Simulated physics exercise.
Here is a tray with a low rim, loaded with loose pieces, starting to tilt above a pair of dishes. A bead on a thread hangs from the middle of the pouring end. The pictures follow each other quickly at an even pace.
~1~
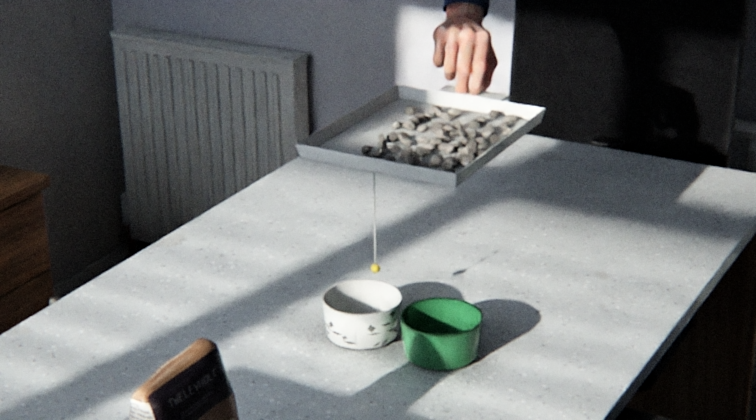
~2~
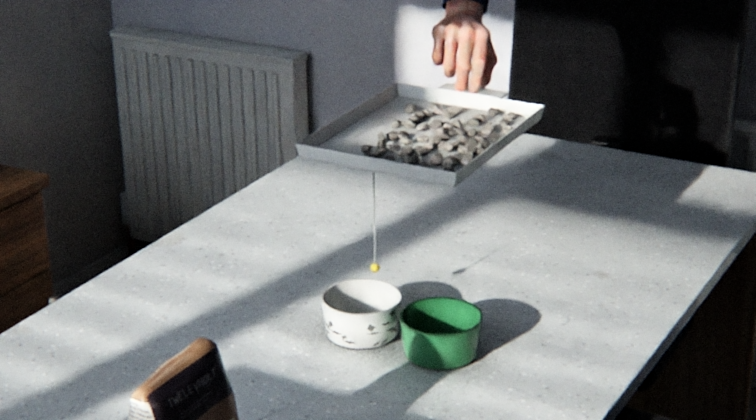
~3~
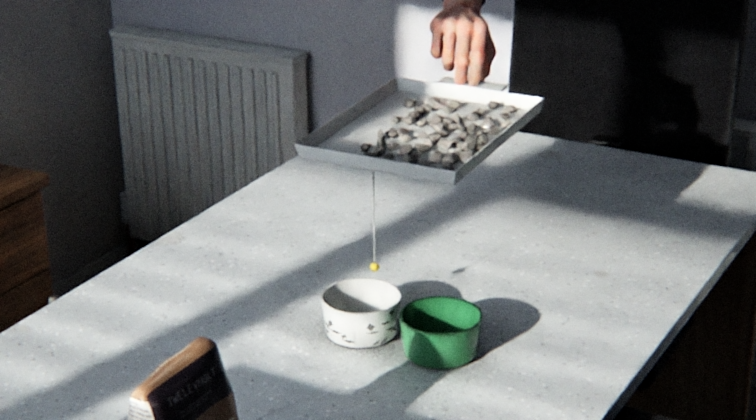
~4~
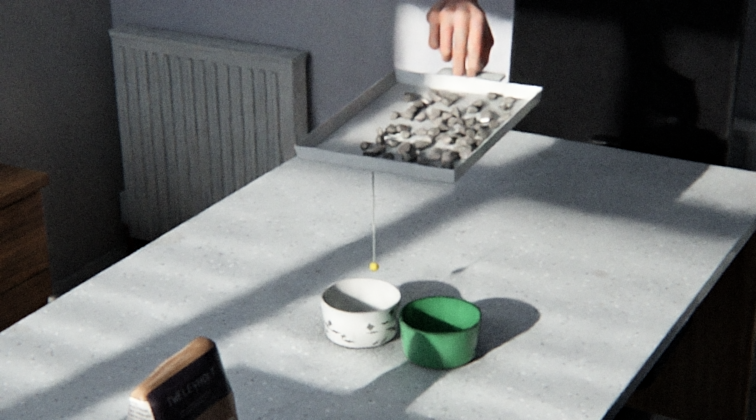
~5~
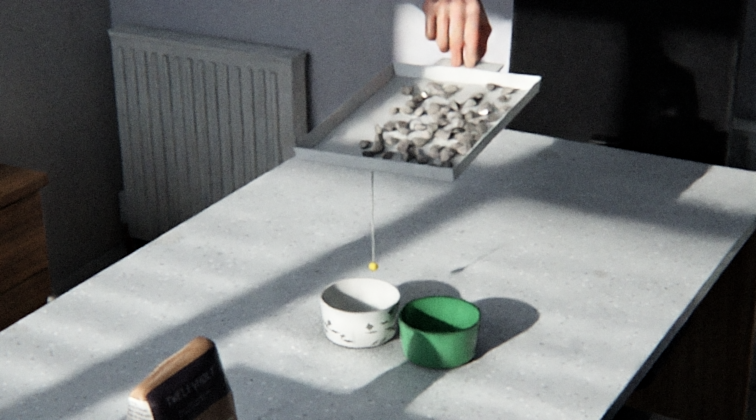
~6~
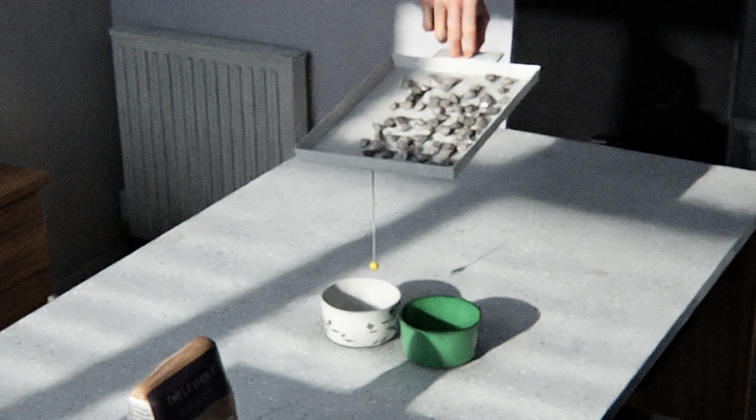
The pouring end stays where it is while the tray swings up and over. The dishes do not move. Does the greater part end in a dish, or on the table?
They take less than half between them.
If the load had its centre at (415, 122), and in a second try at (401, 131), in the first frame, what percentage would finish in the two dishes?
Near 10 % and 10 %.
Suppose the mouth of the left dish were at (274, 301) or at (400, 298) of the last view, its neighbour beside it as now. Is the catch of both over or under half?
In turn: Below a half; not half.
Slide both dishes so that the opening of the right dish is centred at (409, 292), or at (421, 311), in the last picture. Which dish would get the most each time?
First left, then the left dish.
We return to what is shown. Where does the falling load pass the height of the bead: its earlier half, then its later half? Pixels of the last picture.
At about (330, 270), then at (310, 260).
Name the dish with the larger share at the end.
It is left.
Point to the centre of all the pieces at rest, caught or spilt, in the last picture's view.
Roughly at (306, 315).
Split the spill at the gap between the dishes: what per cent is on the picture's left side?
It comes to 100 per cent or so.
Soon, tray tipped steeply; all on the tray.
A while on, tray tipped right over; about two thirds on the tray; a small part in the left dish; about a quarter outside both; a small part in the air.
Towards the end, tray tipped past a quarter turn; about a third in the left dish; about two thirds outside both.
Finally, tray tipped past a quarter turn; none in the right dish; about a third in the left dish; about two thirds outside both.
